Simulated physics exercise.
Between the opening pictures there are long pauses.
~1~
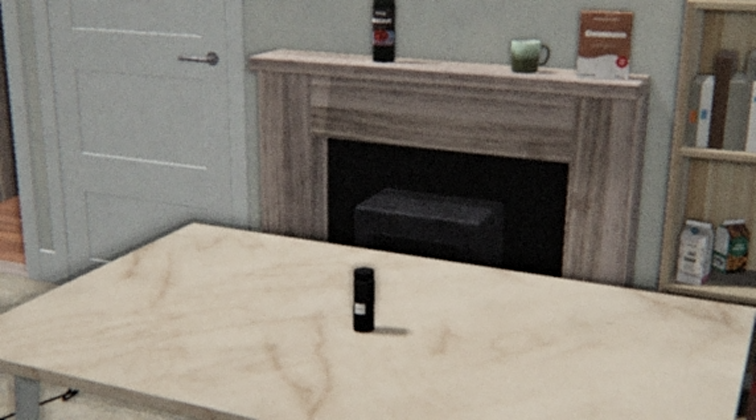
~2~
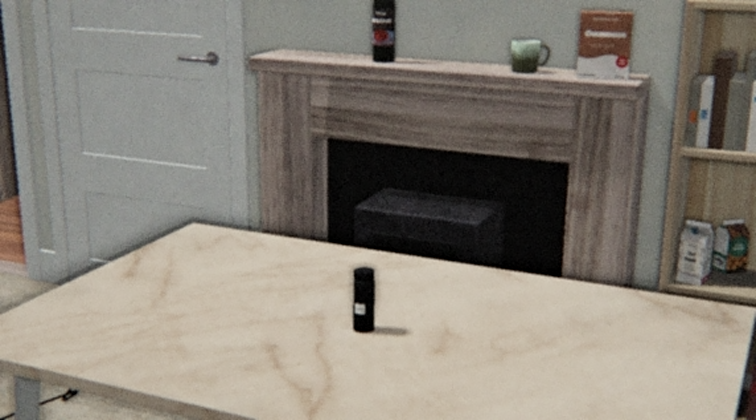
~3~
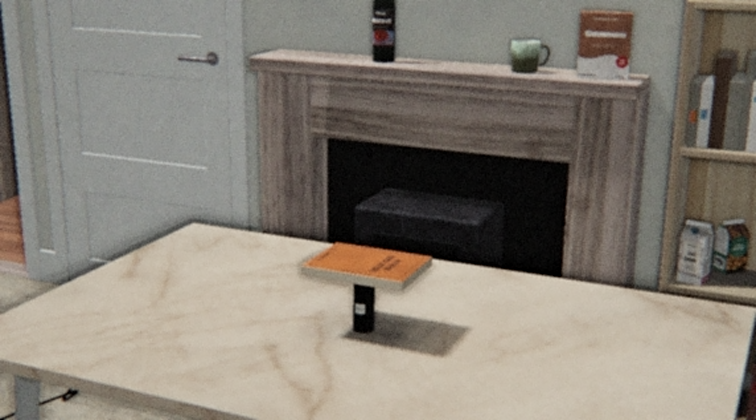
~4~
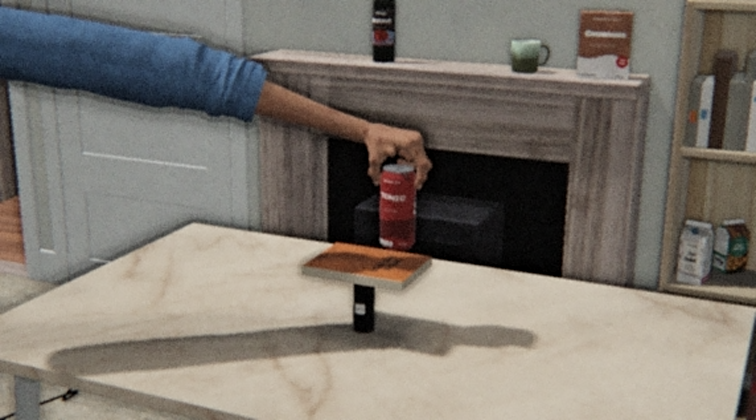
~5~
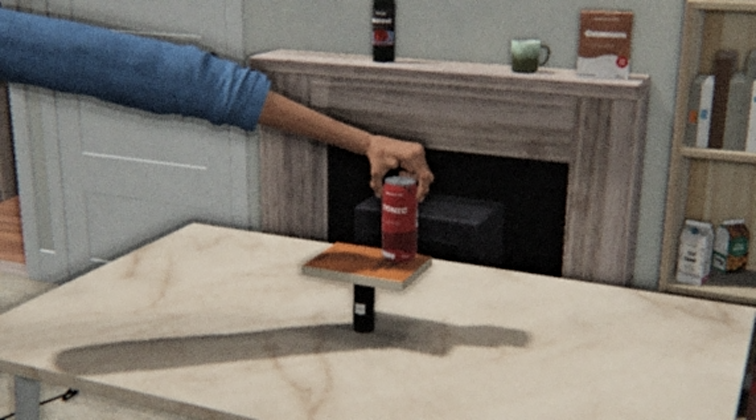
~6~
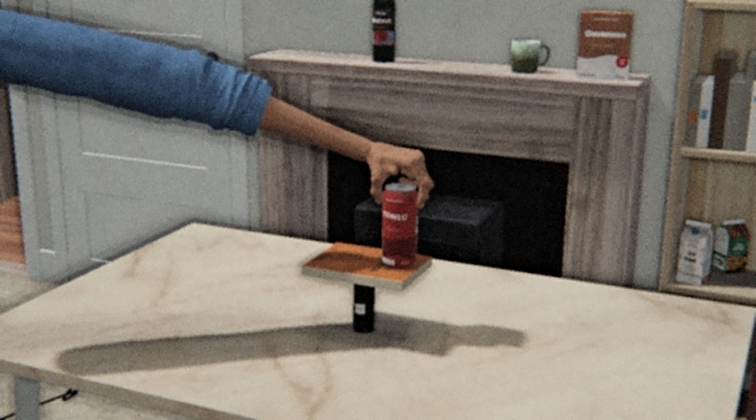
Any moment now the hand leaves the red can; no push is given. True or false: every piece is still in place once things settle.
False.
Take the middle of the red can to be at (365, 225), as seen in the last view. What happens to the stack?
Well, it survives then.
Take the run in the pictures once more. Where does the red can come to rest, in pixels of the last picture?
The object finishes somewhere near (449, 334).
Then, 0.40 s later than the last frame, red can now fallen; orange book tilted by 50°.
Then, 0.50 s later than the last frame, orange book on its side.
Then, 0.60 s later than the last frame, as before.
Then, 0.90 s later than the last frame, orange book now fallen.
When it is over, fallen, red can and orange book; black shaker as before. End places, in pixels of the last picture, red can near (449, 334). The stack comes apart.
